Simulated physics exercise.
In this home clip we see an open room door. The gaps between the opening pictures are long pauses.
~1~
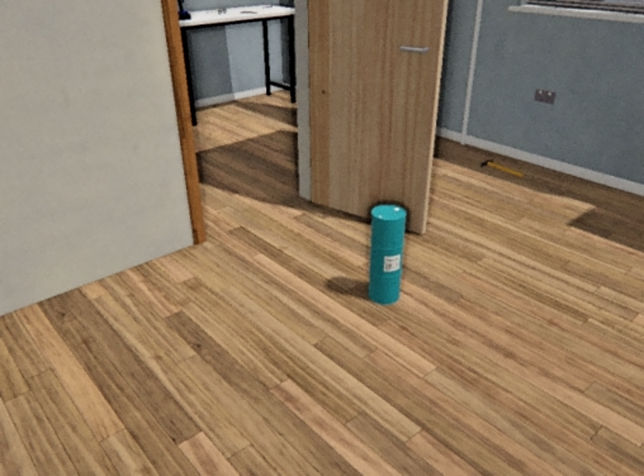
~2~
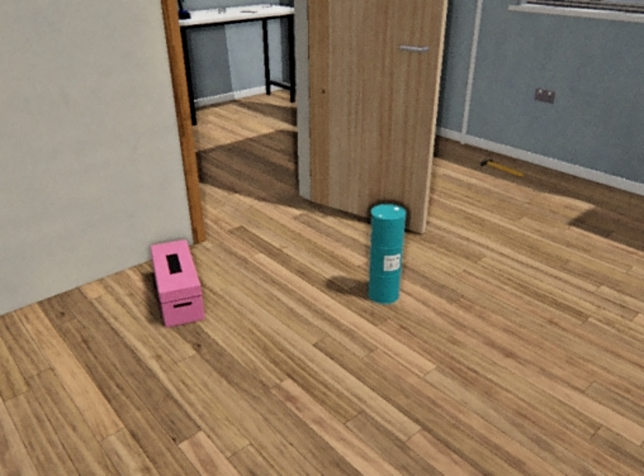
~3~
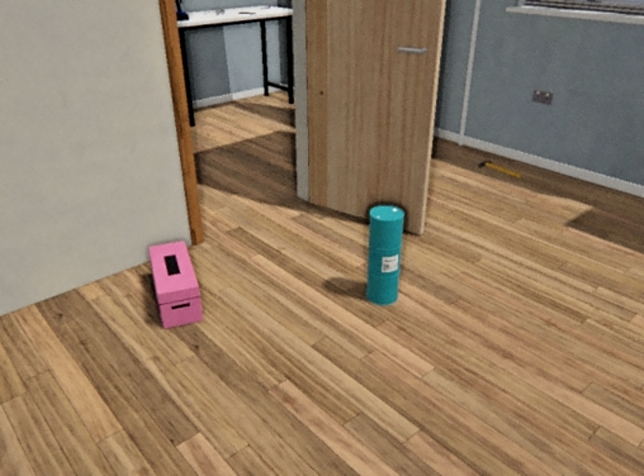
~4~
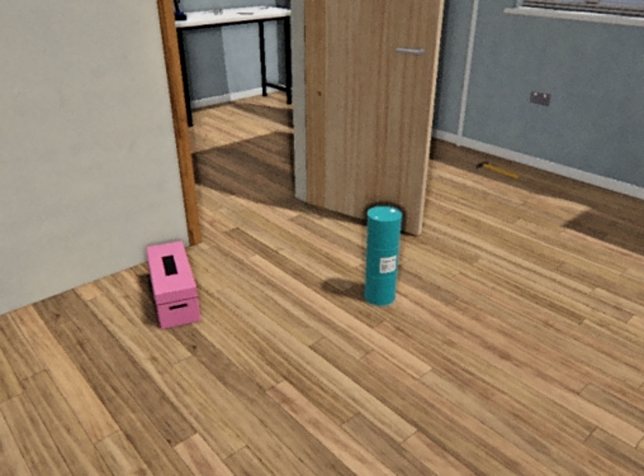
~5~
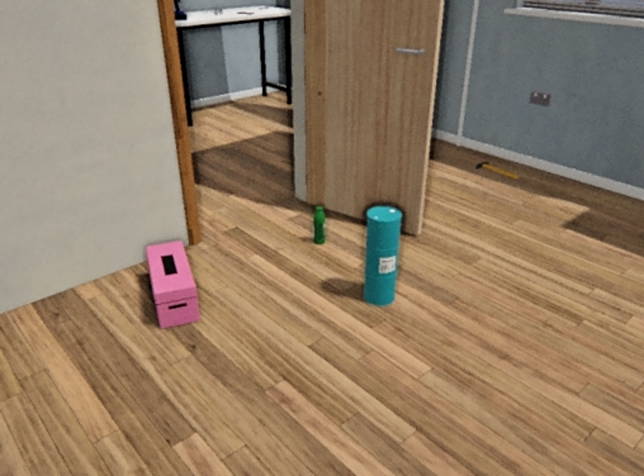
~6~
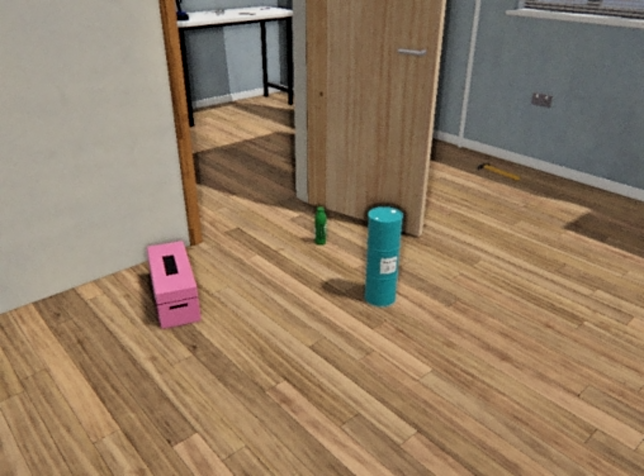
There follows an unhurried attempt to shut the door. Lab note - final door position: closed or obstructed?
Final position: Closed.
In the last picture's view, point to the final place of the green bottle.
Near pixel (217, 213).
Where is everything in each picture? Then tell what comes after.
Door wide open and still; turquoise canister (386, 256), in the first frame.
Door wide open and still; turquoise canister (386, 255); pink toolbox (177, 281), in the second frame.
Door wide open and still; turquoise canister (384, 256); pink toolbox (175, 282), in the third frame.
Door wide open and still; turquoise canister (382, 257); pink toolbox (172, 283), in the fourth frame.
Door wide open and still; turquoise canister (382, 257); pink toolbox (172, 282), in the fifth frame.
Door wide open and still; green bottle (320, 226); turquoise canister (383, 258), in the sixth frame.
Then, 1.10 s later than the last frame, door 58° open; green bottle moved a little near (314, 227).
Then, 1.70 s later than the last frame, door 24° open; green bottle moved well along near (258, 224).
Then, 2.20 s later than the last frame, door 0° open; green bottle tilted by 4° near (224, 211).
When it is over, door 0° open; lying over on the floor, green bottle; the other 2 as before. End places, in pixels of the last picture, green bottle near (218, 213).
